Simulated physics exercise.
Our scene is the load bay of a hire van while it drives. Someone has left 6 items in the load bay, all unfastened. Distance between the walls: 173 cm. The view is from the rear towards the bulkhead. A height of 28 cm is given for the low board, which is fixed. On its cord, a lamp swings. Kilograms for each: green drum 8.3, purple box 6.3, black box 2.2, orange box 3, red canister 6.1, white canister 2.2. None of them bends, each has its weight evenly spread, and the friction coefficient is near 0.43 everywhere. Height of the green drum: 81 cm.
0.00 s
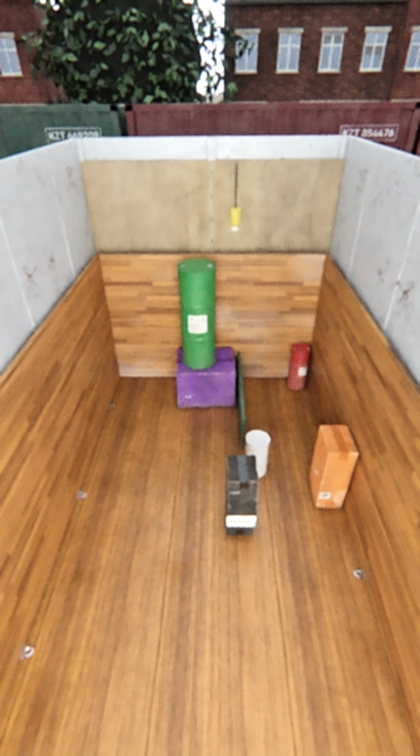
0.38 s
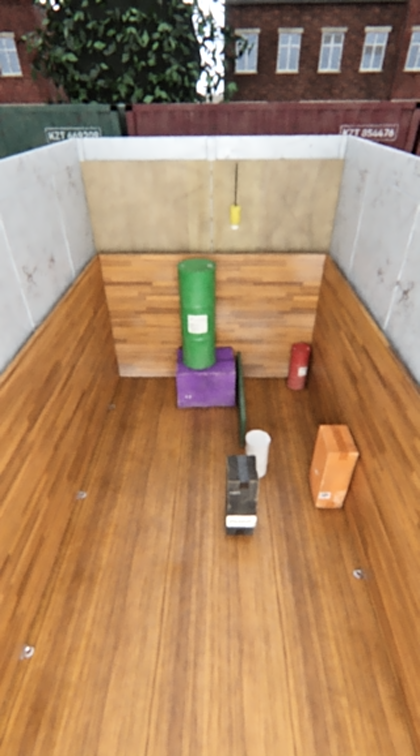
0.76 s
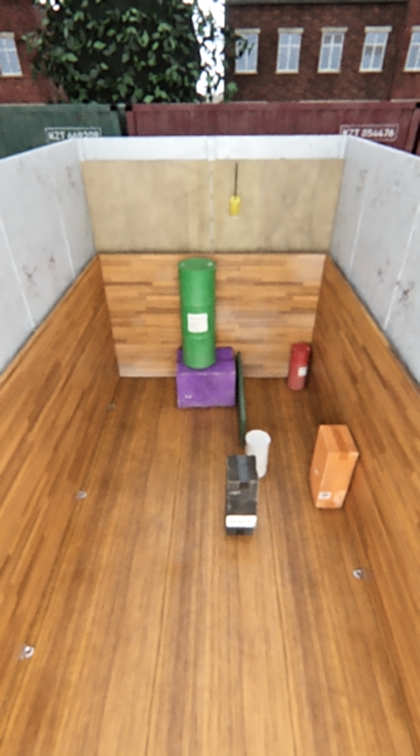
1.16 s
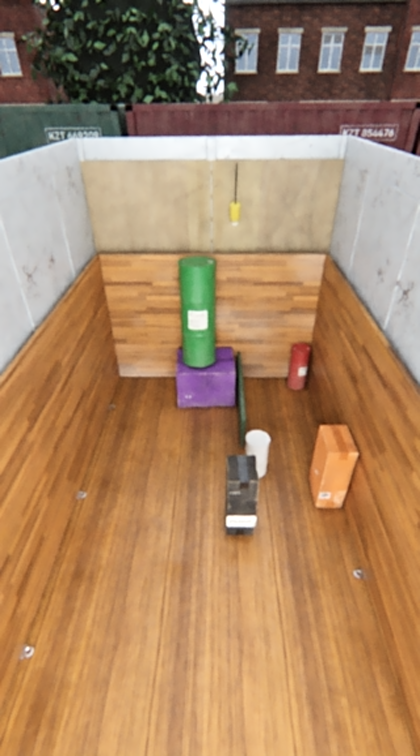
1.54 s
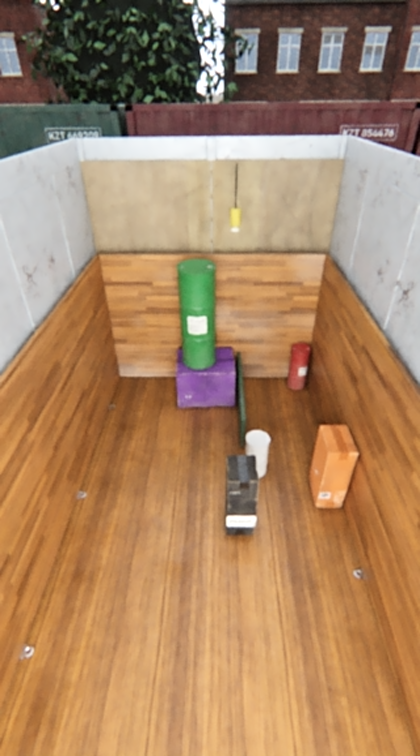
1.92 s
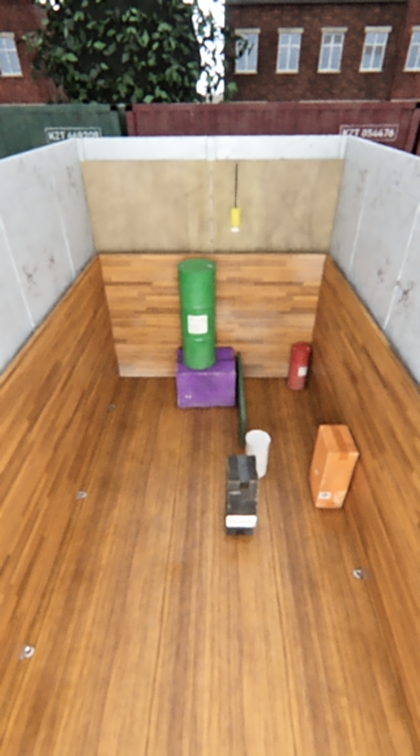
We see a wood-lined load bay holding a green drum on a purple box, black and orange boxes, and red and white canisters; the hanging yellow lamp shifts very slightly while everything else stays practically still.
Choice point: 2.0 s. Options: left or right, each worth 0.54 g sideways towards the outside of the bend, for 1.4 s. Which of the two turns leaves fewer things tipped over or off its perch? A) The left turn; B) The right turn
A.
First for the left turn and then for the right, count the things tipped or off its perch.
Count for left: 2; count for right: 5.
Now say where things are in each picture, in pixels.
In the first frame, steady run; green drum (198, 316); purple box (206, 377).
In the second frame, push 0.33 g forwards; red canister (299, 367); white canister (256, 454).
In the third frame, push 0.33 g forwards; black box (241, 496); orange box (331, 467).
In the fourth frame, push 0.18 g forwards; green drum (198, 313) leaning 4°; red canister (299, 367).
In the fifth frame, steady run; green drum (198, 317); black box (241, 496).
In the sixth frame, steady run; green drum (198, 316); purple box (206, 377).
Turning left. At 2.52 s, push 0.54 g right; green drum leaning 10° near (210, 314); black box leaning 20°; white canister slid 5 cm.
After 2.82 s, push 0.54 g right; green drum leaning 56° near (254, 324); purple box slid 2 cm near (209, 377); black box on its side.
After 3.22 s, push 0.39 g right; green drum now off its perch; purple box slid 3 cm near (209, 377); black box on its side.
At rest (4.3 s), off its perch, green drum; tipped over in the load bay, black box; not toppled but over 15 cm from the start, white canister; the other 3 in place, give or take 15 cm. In the last view, green drum near (266, 357), purple box near (209, 377).
Turning right instead, green drum, black box, orange box, red canister and white canister tipped over or off its perch, 5 of 6 in all.
